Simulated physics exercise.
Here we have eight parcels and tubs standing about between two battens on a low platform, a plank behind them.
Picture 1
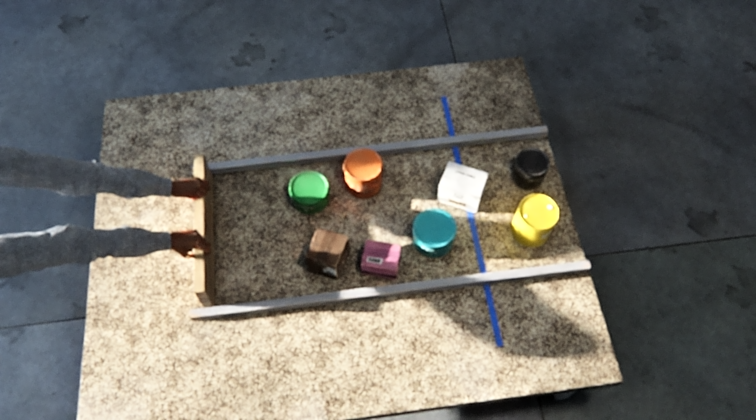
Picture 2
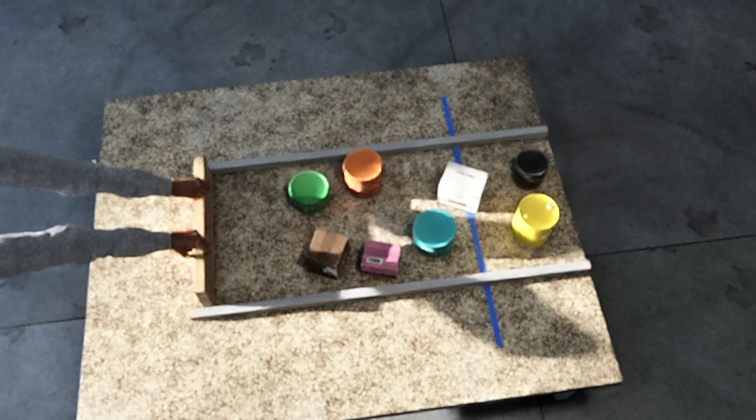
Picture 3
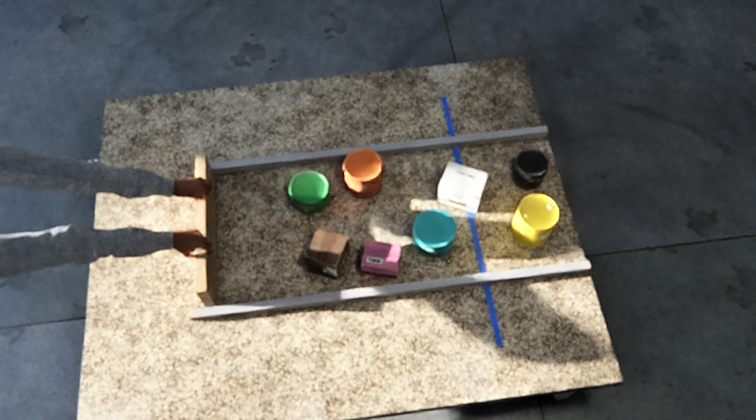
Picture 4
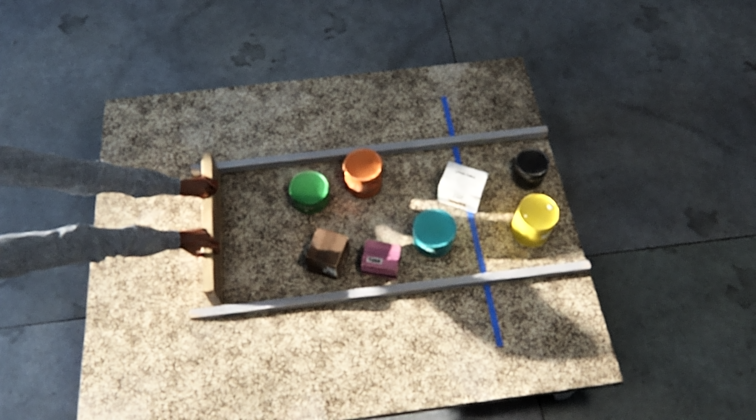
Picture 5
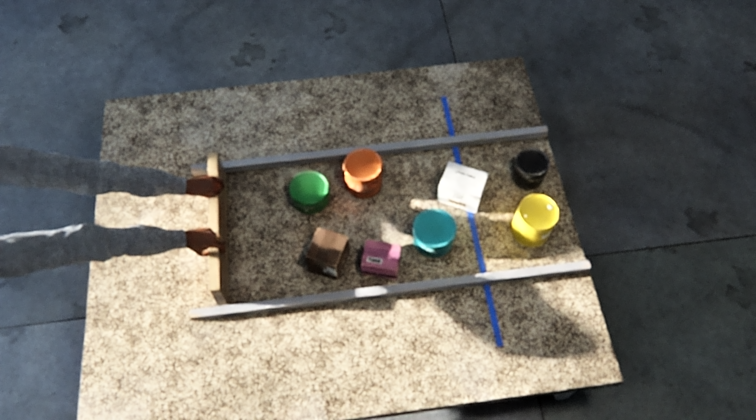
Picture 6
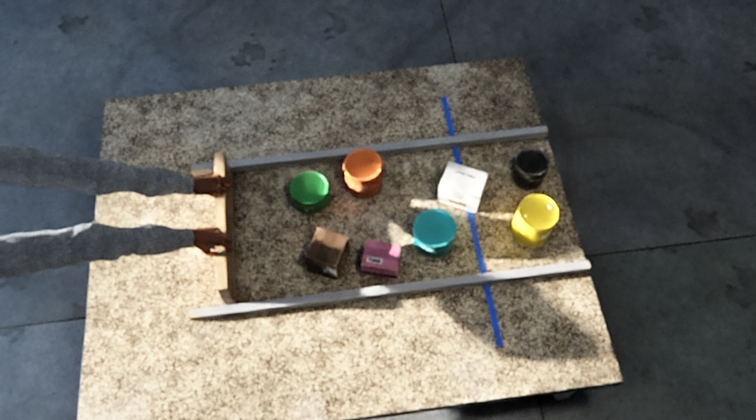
The clip opens on a speckled platform where tubs and small boxes stand between two battens, a blue tape line crossing near the right. Two arms hold a wooden plank at the left, barely shifting it at first, then push it slightly rightward while the objects stay still.
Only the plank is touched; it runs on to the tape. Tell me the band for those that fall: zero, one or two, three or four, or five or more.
As it turns out, the number that fall off is zero.
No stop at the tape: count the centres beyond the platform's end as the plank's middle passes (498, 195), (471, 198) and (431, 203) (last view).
Place by place, 2, 0 and 0.
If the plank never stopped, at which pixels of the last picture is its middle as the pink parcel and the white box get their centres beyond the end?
Its middle is around (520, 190) and around (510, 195).
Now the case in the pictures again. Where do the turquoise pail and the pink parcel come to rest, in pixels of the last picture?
The turquoise pail at (526, 218), the pink parcel at (529, 251).
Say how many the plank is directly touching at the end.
It touches 2.
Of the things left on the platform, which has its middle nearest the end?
It is the yellow canister.
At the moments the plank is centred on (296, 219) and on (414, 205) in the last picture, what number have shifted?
The counts are 1 and 6.
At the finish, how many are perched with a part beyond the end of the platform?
The number is 1.
A little later, none off yet; black pail at rest near (530, 169); yellow canister at rest near (534, 221); white box at rest near (462, 187).
When it is over, the number that fall off is zero.
